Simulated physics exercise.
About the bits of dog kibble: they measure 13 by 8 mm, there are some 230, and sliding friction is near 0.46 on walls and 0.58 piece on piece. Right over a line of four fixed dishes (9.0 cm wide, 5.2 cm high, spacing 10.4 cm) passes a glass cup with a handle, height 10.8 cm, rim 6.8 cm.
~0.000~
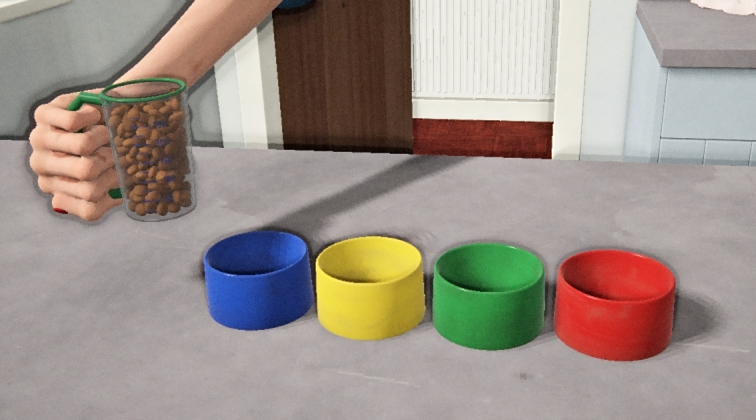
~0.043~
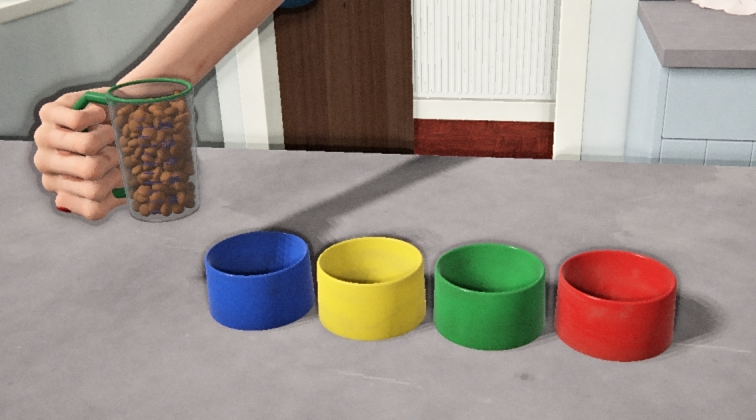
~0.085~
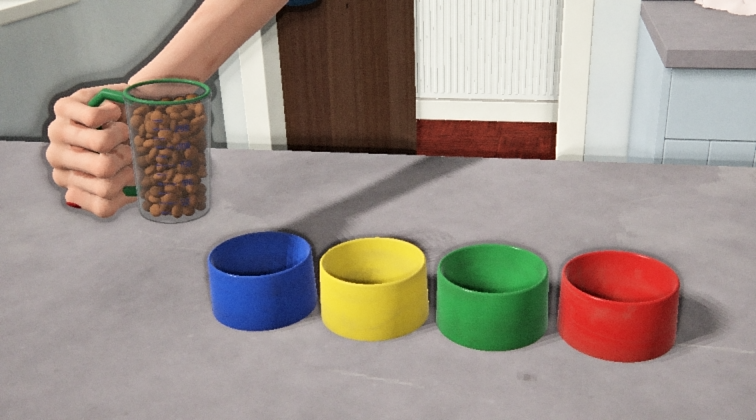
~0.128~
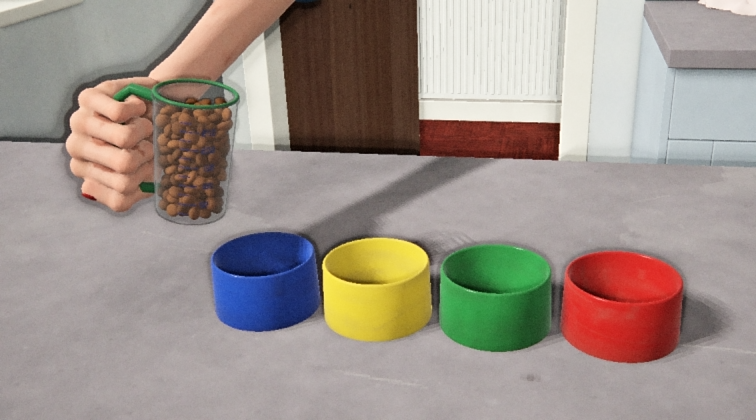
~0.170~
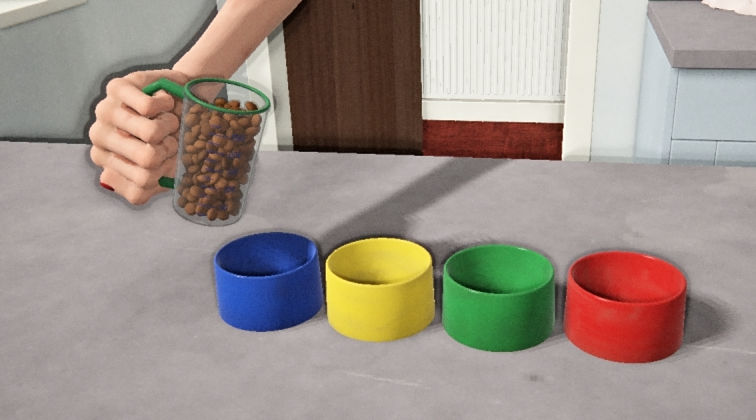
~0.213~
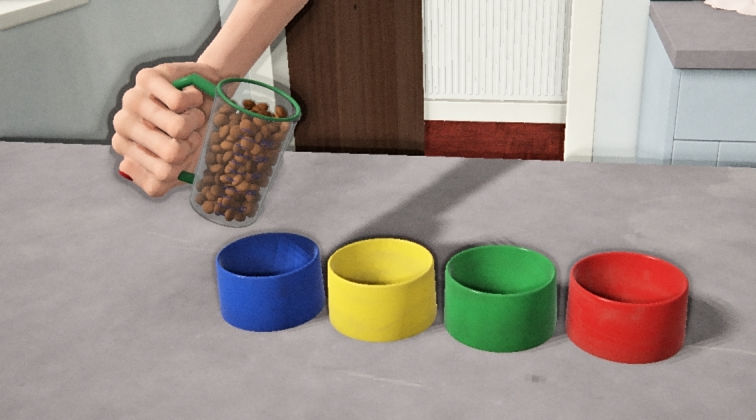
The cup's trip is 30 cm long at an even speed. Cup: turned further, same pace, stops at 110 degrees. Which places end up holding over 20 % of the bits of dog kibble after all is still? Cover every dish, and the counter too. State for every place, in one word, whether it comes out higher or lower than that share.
Red dish: Higher, blue dish: Lower, green dish: Lower, yellow dish: Lower, counter: Lower.
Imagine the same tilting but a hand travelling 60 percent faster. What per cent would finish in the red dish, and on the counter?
In that case: Red 70, and counter 10.
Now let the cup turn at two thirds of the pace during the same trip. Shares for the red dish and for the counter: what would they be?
Shares: Red at 80; counter at 10.
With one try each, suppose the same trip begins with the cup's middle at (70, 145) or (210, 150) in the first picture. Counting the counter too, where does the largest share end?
Green, then red.
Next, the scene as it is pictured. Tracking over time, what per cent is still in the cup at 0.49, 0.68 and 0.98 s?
In turn: 100, 100, 40.
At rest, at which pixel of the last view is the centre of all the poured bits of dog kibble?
Look around (616, 304) in the last picture.
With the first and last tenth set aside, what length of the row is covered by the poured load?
Spread: Around 6 cm.
After 0.49 s, tilt 67 degrees; cup holds 100 %.
After 0.68 s, tilt 96 degrees; cup holds 100 %.
Then, at 0.98 s, tilt 110 degrees; cup holds 40 %, red 55 %.
At rest (2.5 s), red 85 %, blue 0 %, green 0 %, yellow 0 %, counter 5 %, cup 10 %.
